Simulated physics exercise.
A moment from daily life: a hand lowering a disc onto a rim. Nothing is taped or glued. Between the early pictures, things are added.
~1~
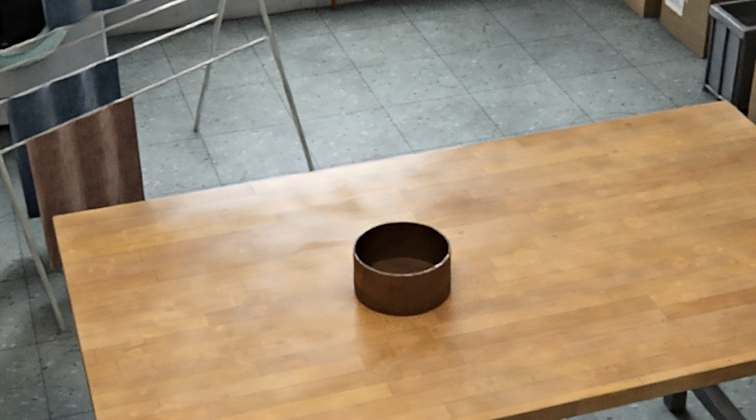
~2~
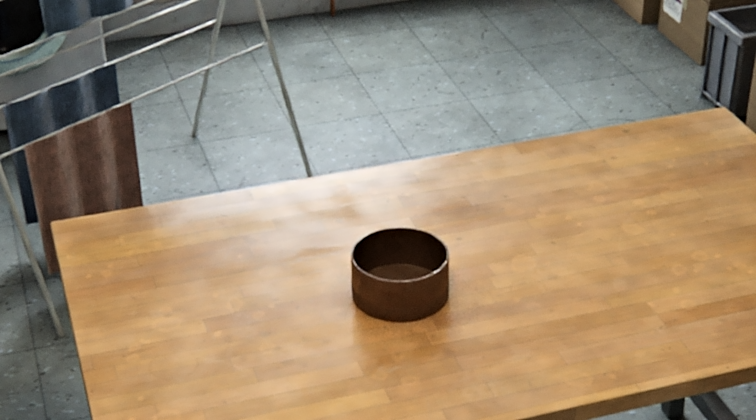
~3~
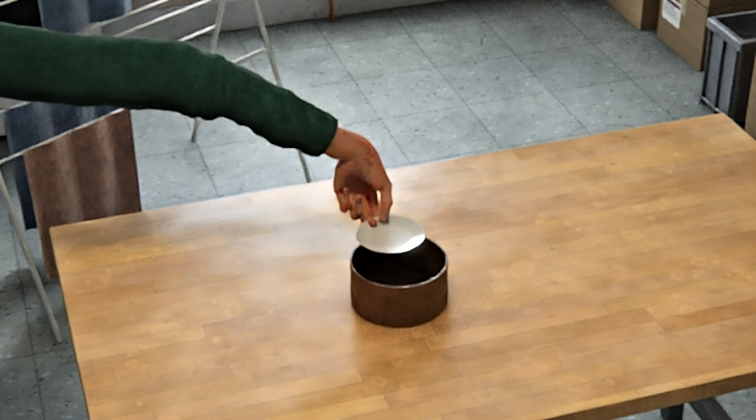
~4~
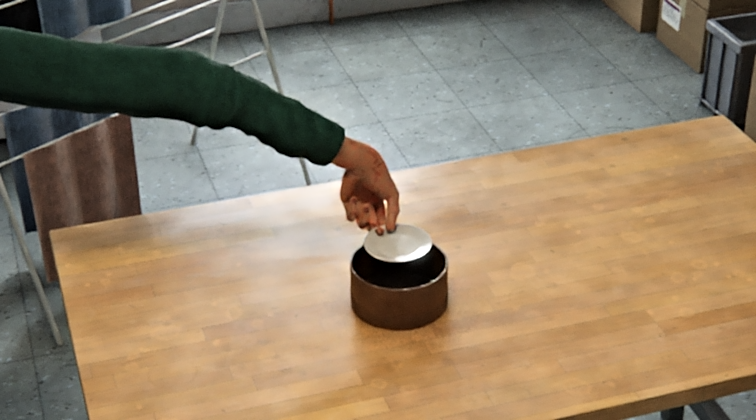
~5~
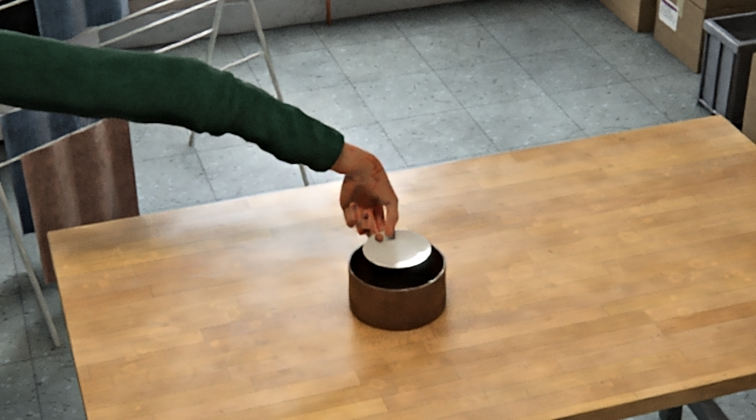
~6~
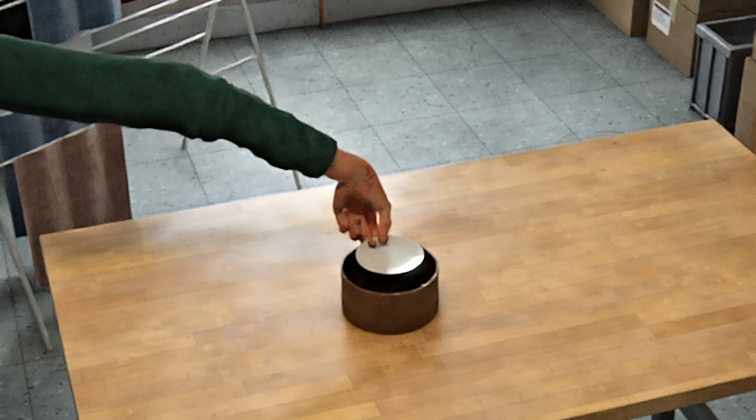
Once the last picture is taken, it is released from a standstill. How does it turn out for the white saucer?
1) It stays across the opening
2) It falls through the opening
Answer: 2.
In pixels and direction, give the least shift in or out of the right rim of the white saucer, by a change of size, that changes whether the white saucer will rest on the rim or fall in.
Direction right, distance about 12 px.
Then, 0.12 s after the last picture, white saucer moved a little near (390, 273).
Then, 0.20 s after the last picture, white saucer down below near (390, 298).
At rest, the white saucer falls in, near (390, 300).
